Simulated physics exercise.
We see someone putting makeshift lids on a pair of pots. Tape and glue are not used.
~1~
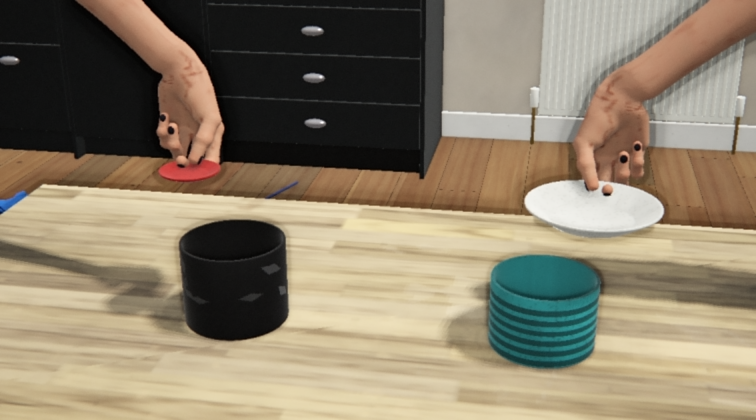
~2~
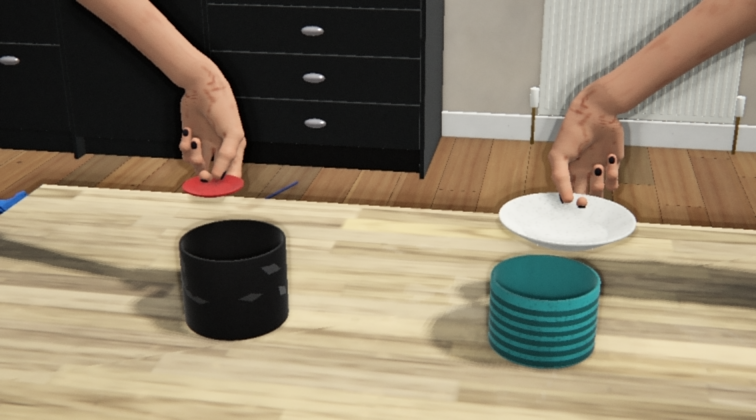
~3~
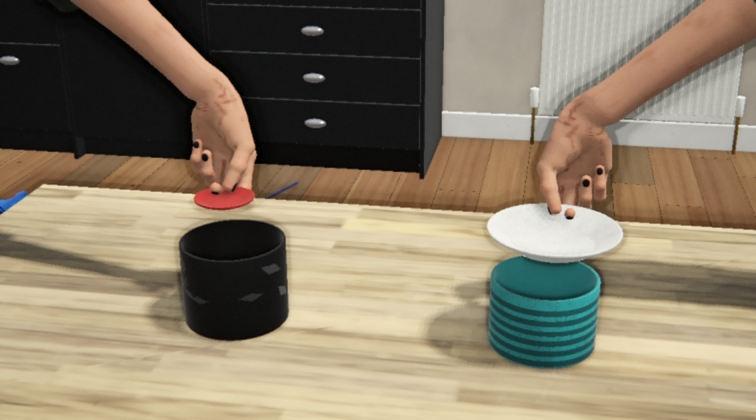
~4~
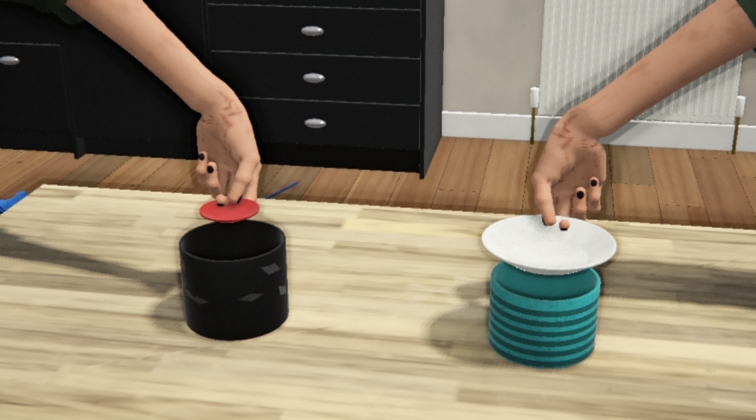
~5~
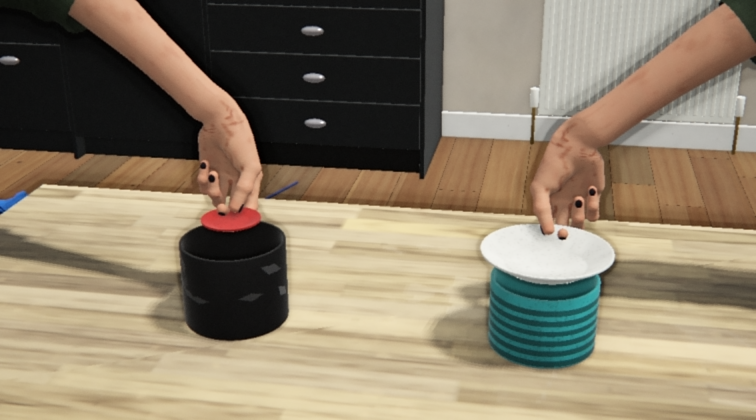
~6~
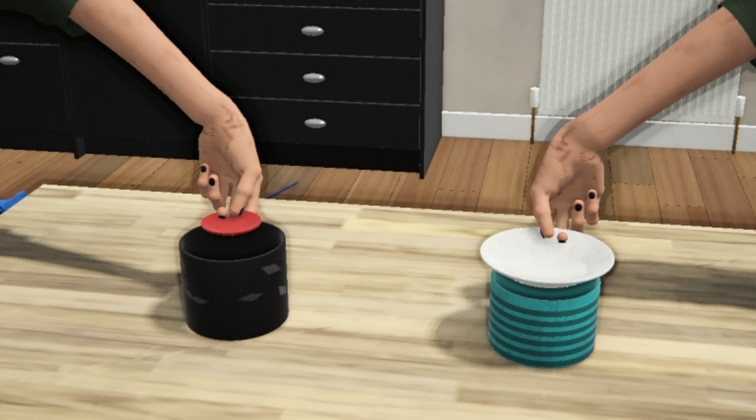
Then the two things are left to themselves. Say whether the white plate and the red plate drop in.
The white plate stays on top and the red plate ends up inside.
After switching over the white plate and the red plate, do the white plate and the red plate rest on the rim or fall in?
For the white plate, it perches on top; for the red plate, it drops in.
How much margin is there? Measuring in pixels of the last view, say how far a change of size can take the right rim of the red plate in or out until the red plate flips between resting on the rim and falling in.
I'd say close to 20 pixels, heading right.
Then, 0.14 s on from there, white plate sitting on the rim near (546, 268); red plate displaced about its own width near (234, 260).
In the end, the white plate rests on the rim, near (546, 268); the red plate falls in, near (237, 310).
